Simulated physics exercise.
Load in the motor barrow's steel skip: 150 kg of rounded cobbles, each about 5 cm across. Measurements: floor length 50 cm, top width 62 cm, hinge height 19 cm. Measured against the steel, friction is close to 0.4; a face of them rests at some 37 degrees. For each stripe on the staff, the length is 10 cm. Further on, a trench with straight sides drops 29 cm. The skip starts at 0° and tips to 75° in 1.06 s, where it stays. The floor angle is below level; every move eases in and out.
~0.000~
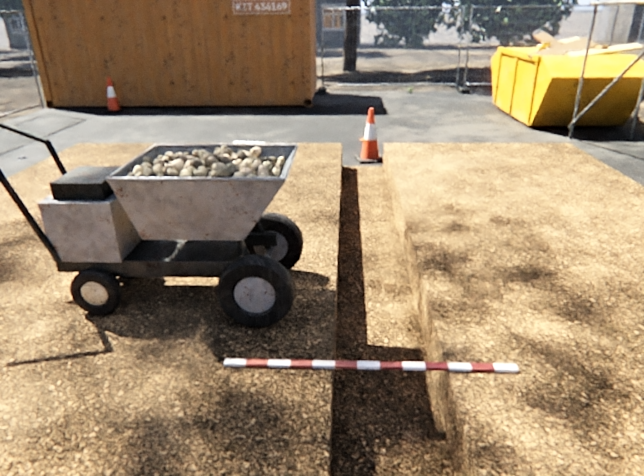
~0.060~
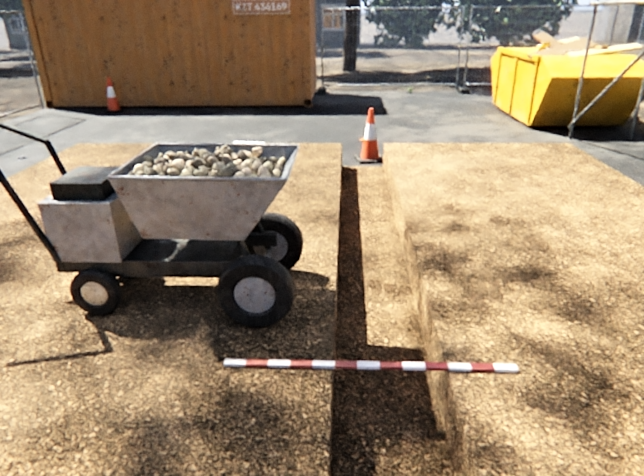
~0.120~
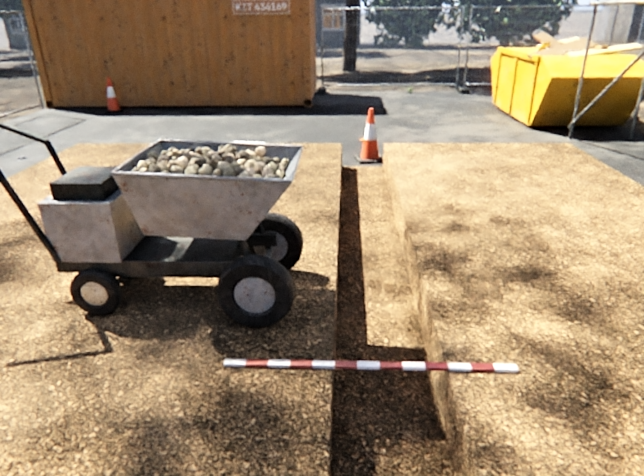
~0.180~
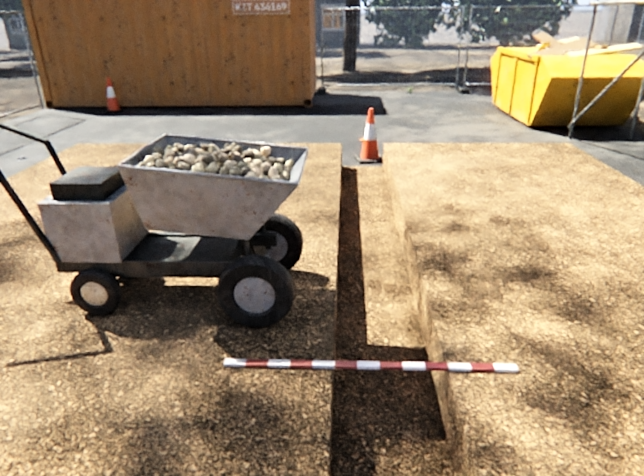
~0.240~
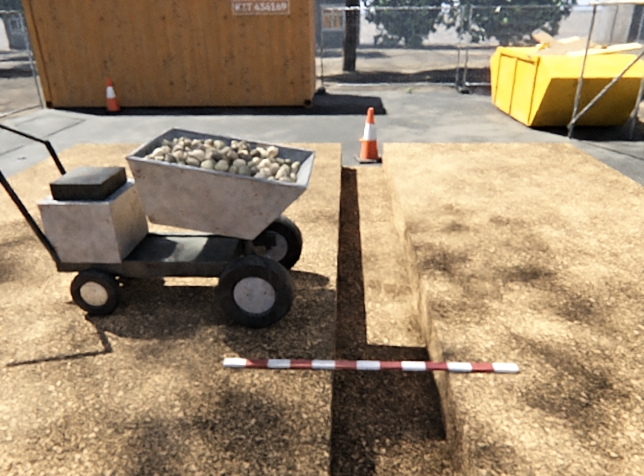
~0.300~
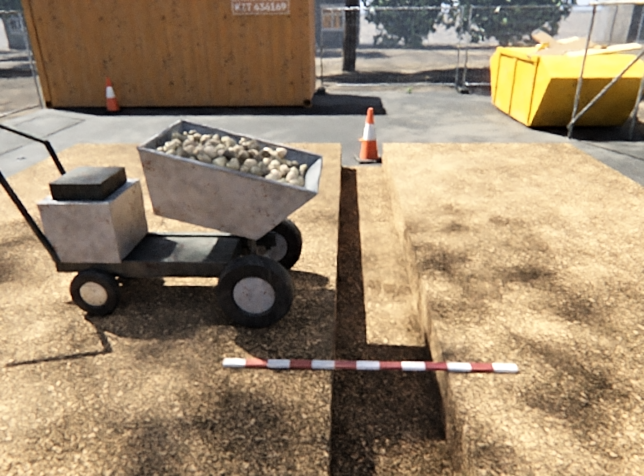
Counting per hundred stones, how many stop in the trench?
Some 77.
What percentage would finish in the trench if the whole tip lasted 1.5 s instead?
Expected share: Around 85%.
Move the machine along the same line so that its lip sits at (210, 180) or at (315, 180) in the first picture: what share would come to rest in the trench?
100 % and 45 %.
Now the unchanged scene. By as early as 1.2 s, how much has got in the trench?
About 35 per cent by then.
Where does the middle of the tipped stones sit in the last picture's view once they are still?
At about pixel (405, 327) in the last view.
After 0.8 s the floor is at 64°; 99 % in the skip, 1 % in the trench; the foremost stones are at (390, 253).
After 1.2 s the floor is at 75°; 54 % in the skip, 33 % in the trench, 13 % past the trench; the foremost stones are at (491, 304).
After 1.5 s the floor is at 75°; 24 % in the skip, 53 % in the trench, 23 % past the trench; the foremost stones are at (588, 304).
After 3.5 s the floor is at 75°; 0 % in the skip, 77 % in the trench, 23 % past the trench; the foremost stones are past the picture's edge.
